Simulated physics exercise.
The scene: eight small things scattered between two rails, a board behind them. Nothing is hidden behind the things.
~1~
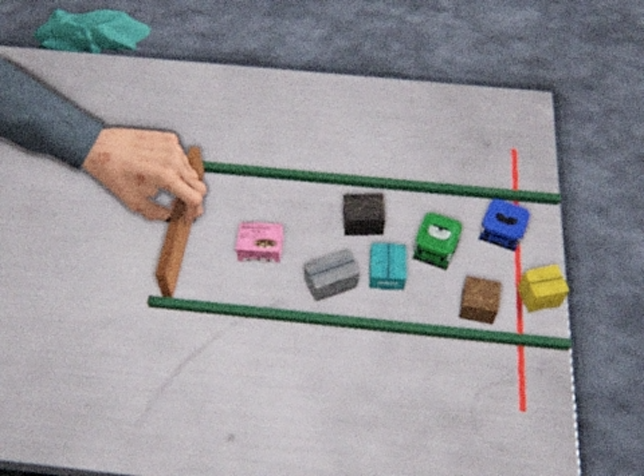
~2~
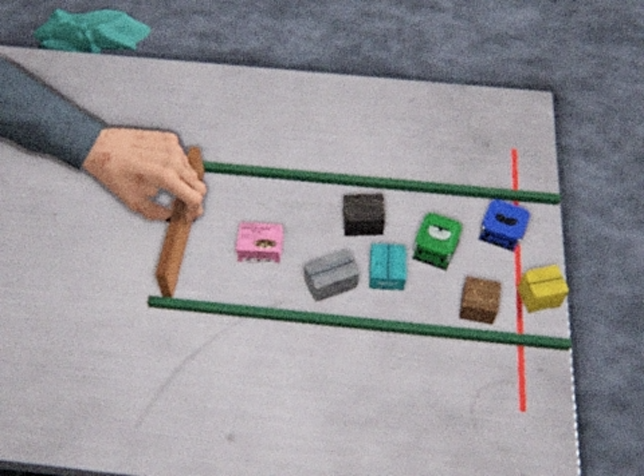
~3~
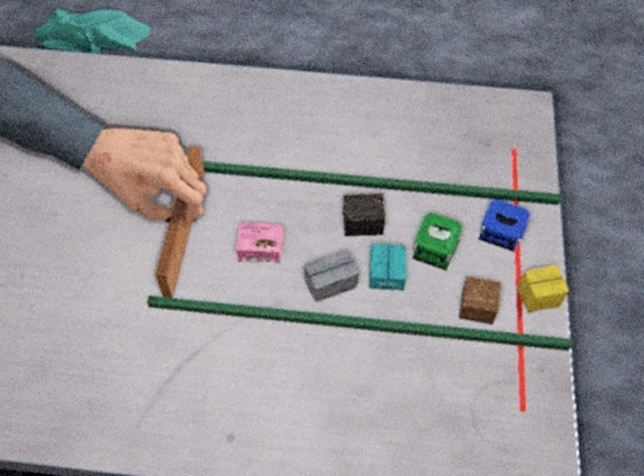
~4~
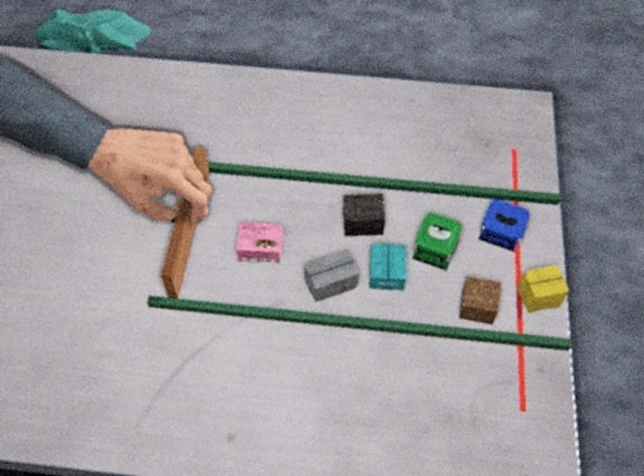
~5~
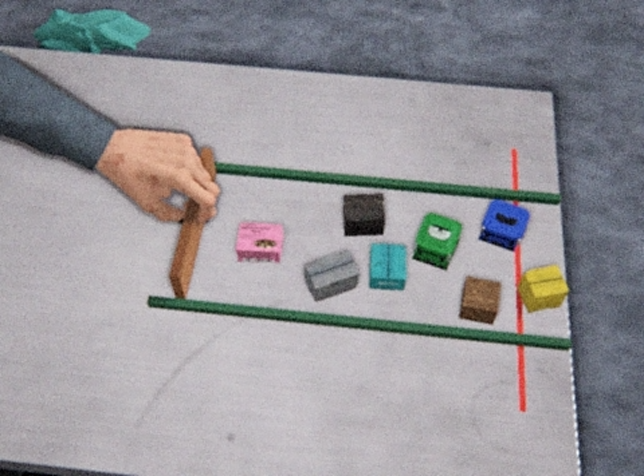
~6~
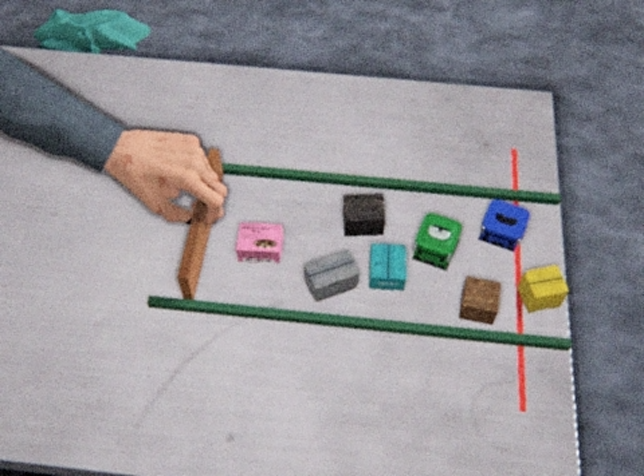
A hand slides a wooden board slightly right between green rails toward scattered, motionless colored blocks.
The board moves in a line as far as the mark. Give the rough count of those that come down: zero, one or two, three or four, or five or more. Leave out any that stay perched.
The number that fall off is five or more.
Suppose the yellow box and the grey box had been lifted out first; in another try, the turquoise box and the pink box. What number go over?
Fallen: 2, and 3 in the other try.
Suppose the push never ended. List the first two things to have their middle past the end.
Earliest first: The yellow box, the brown block.
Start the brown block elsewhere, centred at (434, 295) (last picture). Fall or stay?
The brown block is lost.
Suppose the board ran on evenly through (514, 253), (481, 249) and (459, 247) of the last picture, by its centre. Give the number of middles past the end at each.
In that order 5, 2 and 1.
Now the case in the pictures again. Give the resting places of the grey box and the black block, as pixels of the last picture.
Near (547, 316) and (540, 233).
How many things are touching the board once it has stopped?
In contact: 3.
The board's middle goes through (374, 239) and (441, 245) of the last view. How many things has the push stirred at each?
5 and 8.
Soon after, none off yet; yellow box at rest near (542, 289); blue case at rest near (504, 226); brown block at rest near (480, 301).
By the end, the number that fall off is five or more; fallen, turquoise box, green case, brown block, blue case and yellow box.
